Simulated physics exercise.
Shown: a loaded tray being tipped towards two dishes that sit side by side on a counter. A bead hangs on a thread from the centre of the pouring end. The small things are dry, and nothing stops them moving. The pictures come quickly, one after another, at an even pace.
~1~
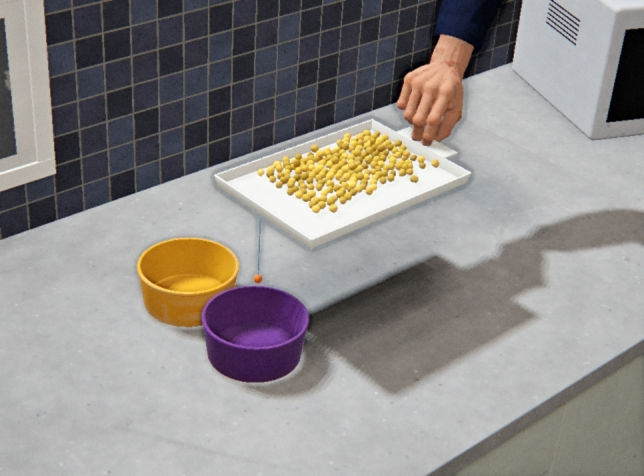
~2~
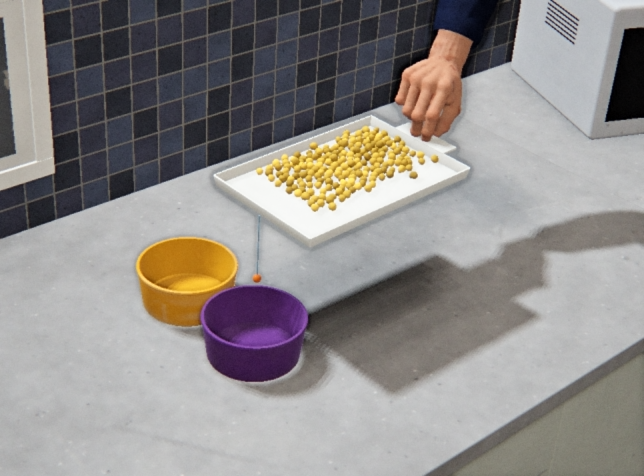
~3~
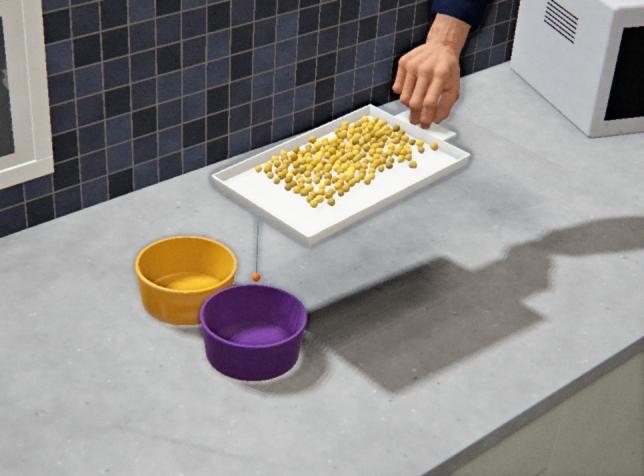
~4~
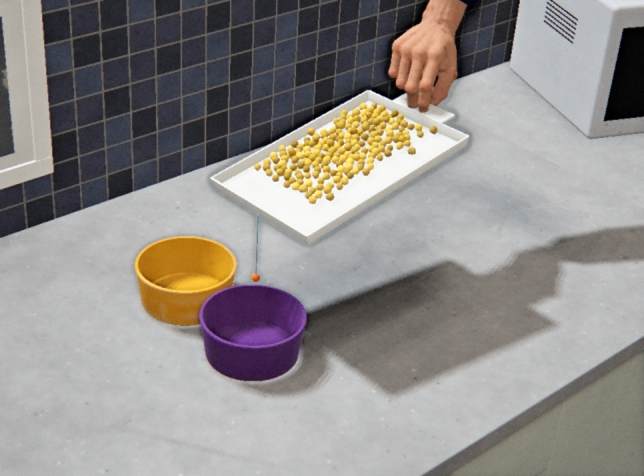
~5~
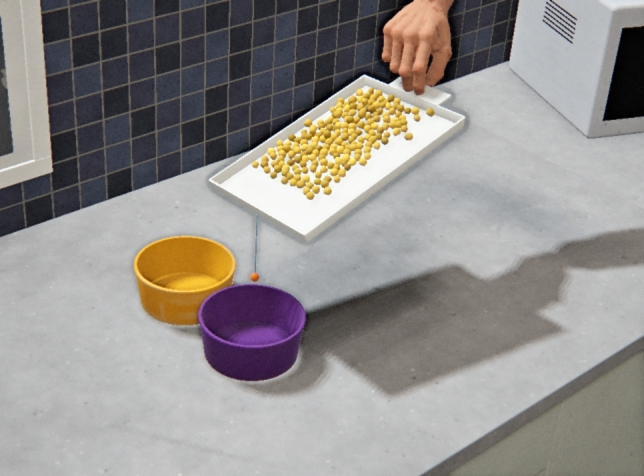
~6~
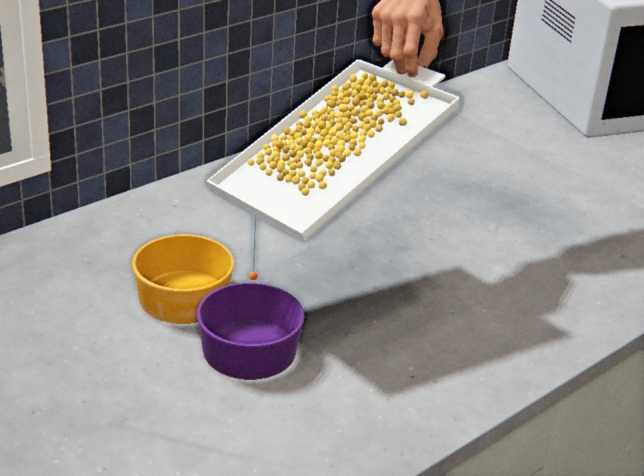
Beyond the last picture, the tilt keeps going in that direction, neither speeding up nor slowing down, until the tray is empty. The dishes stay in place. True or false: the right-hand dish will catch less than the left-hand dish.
True.
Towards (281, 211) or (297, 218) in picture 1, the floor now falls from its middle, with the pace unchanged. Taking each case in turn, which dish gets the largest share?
First: The dish at right. Second: The dish at right.
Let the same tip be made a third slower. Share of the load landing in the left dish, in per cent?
I'd expect near 60 per cent.
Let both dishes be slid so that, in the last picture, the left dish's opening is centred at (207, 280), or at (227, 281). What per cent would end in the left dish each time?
About 80 per cent first, then about 60 per cent.
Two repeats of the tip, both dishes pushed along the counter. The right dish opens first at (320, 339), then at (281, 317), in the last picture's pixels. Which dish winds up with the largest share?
First place: The leftmost dish. Second place: The leftmost dish.
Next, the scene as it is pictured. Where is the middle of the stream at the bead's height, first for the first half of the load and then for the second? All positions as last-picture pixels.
First close to (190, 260), next close to (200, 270).
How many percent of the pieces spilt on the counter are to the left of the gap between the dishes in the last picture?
Close to 80 in a hundred.
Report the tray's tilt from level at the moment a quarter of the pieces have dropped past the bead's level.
Around 115 degrees of turn.
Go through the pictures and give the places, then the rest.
The first picture shows corners of the pouring end near (218, 175) and (312, 238), level; middle of the load near (340, 165), puffed corn balls; left dish near (148, 296); right dish near (214, 350); bead on its thread near (258, 279).
The second picture shows corners of the pouring end near (217, 175) and (310, 237), level; middle of the load near (339, 163).
The third picture shows corners of the pouring end near (215, 176) and (309, 235), tipped barely, lowest at the left corner; middle of the load near (338, 156).
The fourth picture shows corners of the pouring end near (214, 178) and (307, 234), tipped a little, lowest at the left corner; middle of the load near (336, 147).
The fifth picture shows corners of the pouring end near (212, 179) and (305, 232), tipped clearly, lowest at the left corner; middle of the load near (345, 137).
The sixth picture shows corners of the pouring end near (211, 180) and (302, 230), tipped clearly, lowest at the left corner; middle of the load near (340, 127); left dish near (143, 293); right dish near (209, 347).
Shortly afterwards, tray tipped steeply; all but a few on the tray; a little in the air.
Next, tray tipped past a quarter turn; the bulk on the tray; a little in the right dish; a little in the left dish; only a few outside both; a little in the air.
Some moments later, tray tipped past a quarter turn; near a quarter in the right dish; near two thirds in the left dish; a little outside both.
In the end, tray tipped past a quarter turn; near a quarter in the right dish; near two thirds in the left dish; a little outside both.
